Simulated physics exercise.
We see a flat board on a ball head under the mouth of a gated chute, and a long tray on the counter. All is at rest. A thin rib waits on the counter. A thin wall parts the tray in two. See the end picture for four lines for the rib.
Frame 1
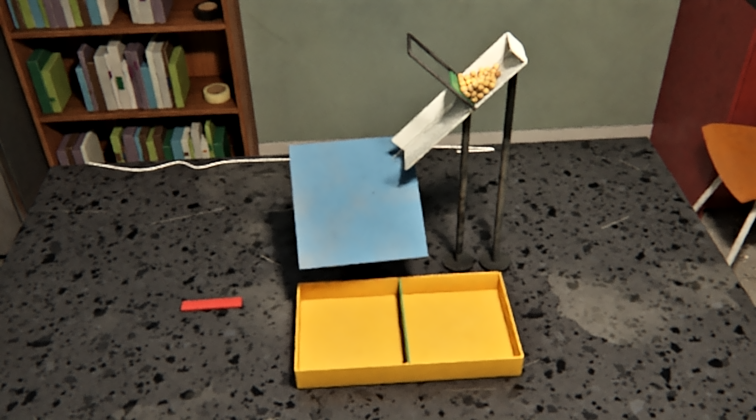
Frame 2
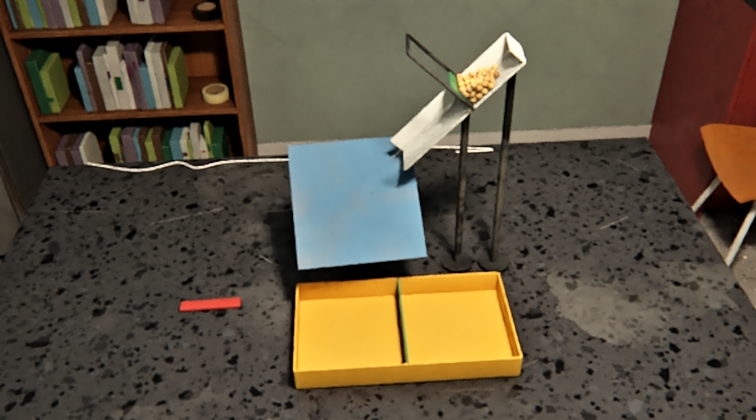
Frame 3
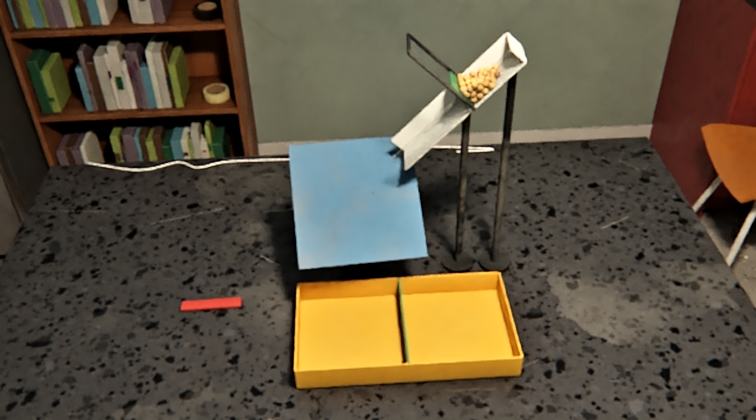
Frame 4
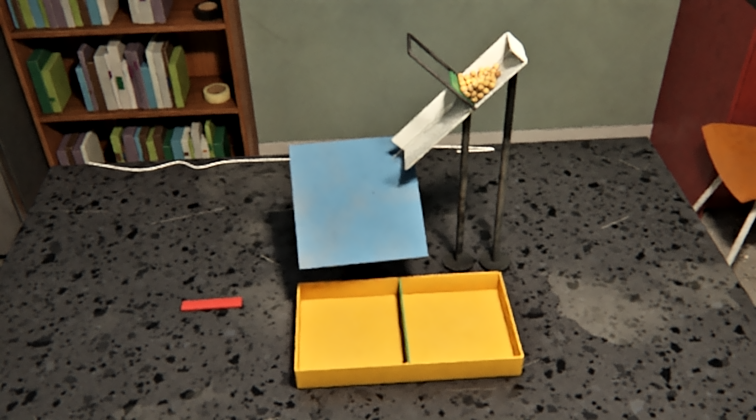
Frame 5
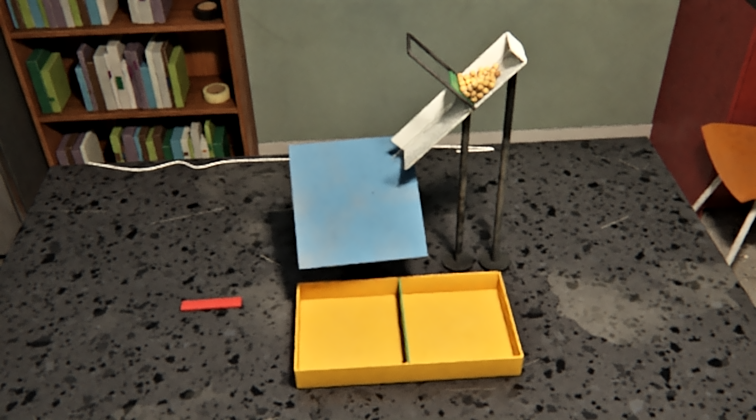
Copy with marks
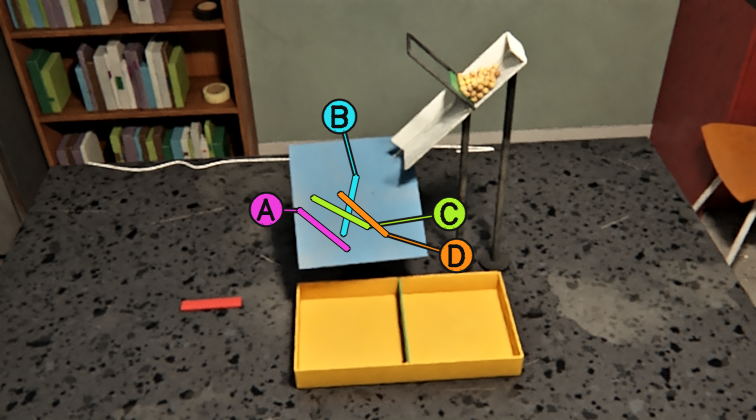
A blue board sits below a chute of round beads, and nothing visibly moves.
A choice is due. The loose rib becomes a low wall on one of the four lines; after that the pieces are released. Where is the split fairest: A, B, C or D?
I would pick line C.
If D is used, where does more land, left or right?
The right half.
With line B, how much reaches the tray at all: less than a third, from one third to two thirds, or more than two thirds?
From one third to two thirds.
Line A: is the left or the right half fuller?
More lands on the left.
On the marked copy, line A from (299, 210) to (346, 248); line B from (355, 177) to (343, 233); line C from (313, 198) to (367, 226); line D from (340, 194) to (385, 234).
Choosing A, of what is caught, almost all in the left half, about a tenth in the right.
Choosing B, of what is caught, every piece in the left half, not one piece in the right.
Choosing C, of what is caught, roughly a third in the left half, roughly two thirds in the right.
Choosing D, of what is caught, about a tenth in the left half, the larger part in the right.
